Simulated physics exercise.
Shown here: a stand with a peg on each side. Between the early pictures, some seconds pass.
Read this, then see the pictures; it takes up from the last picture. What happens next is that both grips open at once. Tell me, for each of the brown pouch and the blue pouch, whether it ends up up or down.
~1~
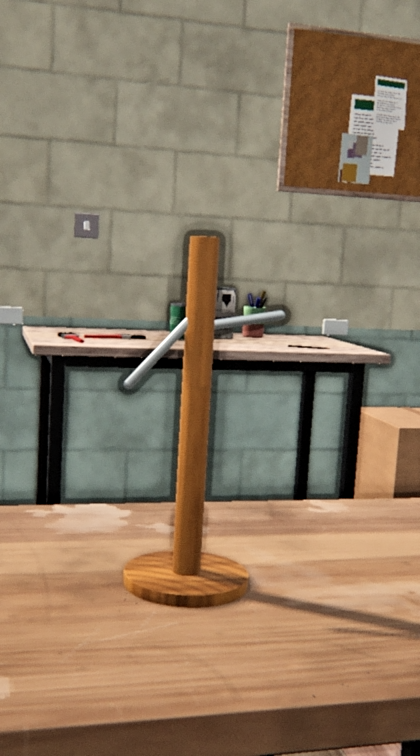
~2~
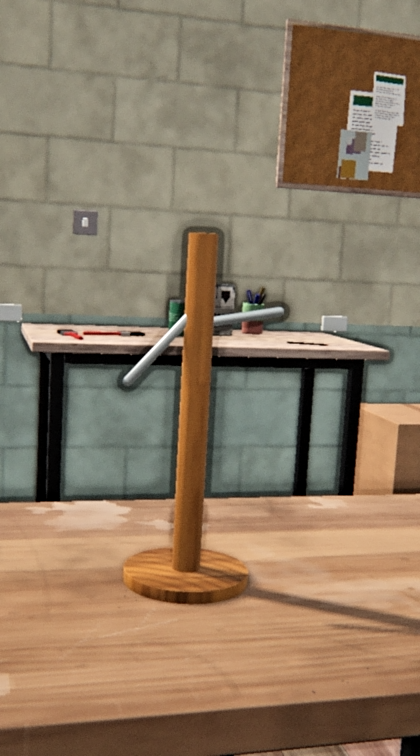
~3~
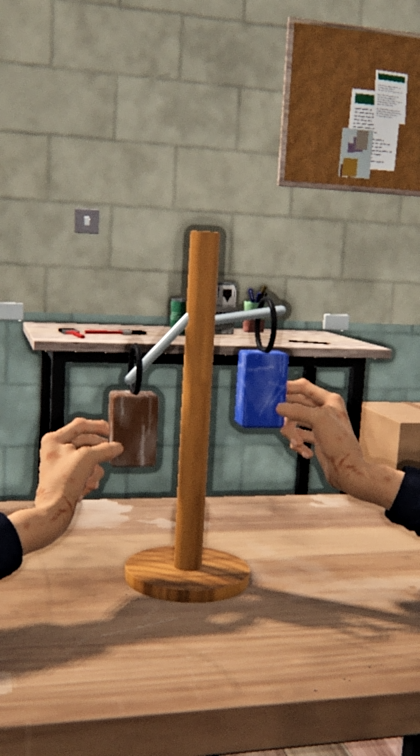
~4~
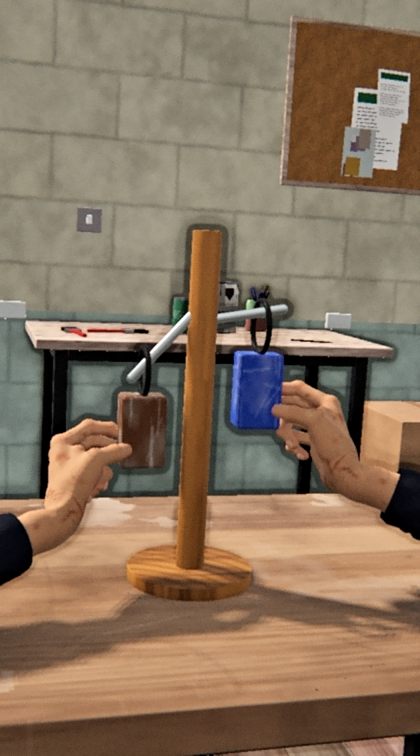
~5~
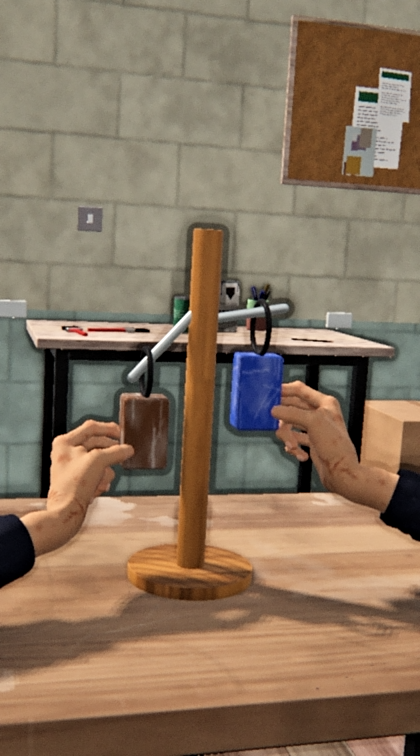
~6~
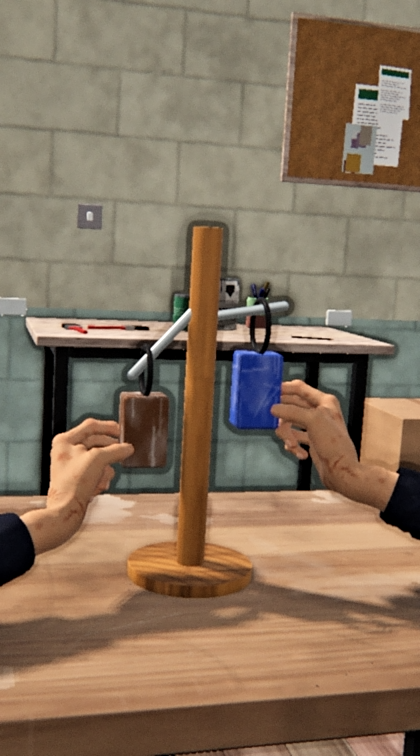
Outcome: The brown pouch down, the blue pouch up.
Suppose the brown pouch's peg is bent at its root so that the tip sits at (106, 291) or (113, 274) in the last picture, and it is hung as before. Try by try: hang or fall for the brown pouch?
It keeps its grip at the first spot and keeps its grip at the second.
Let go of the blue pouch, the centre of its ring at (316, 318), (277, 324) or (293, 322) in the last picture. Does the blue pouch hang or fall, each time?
Lab note, blue pouch - try 1: Drops off; try 2: Stays hung; try 3: Drops off.
Then, 0.16 s on from there, brown pouch turned 29° from its first pose near (125, 452); blue pouch at rest near (258, 363).
Then, 0.26 s on from there, brown pouch on its way down near (85, 525); blue pouch at rest near (259, 363).
In the end, the brown pouch falls off, near (53, 558); the blue pouch stays on its peg, near (259, 363).
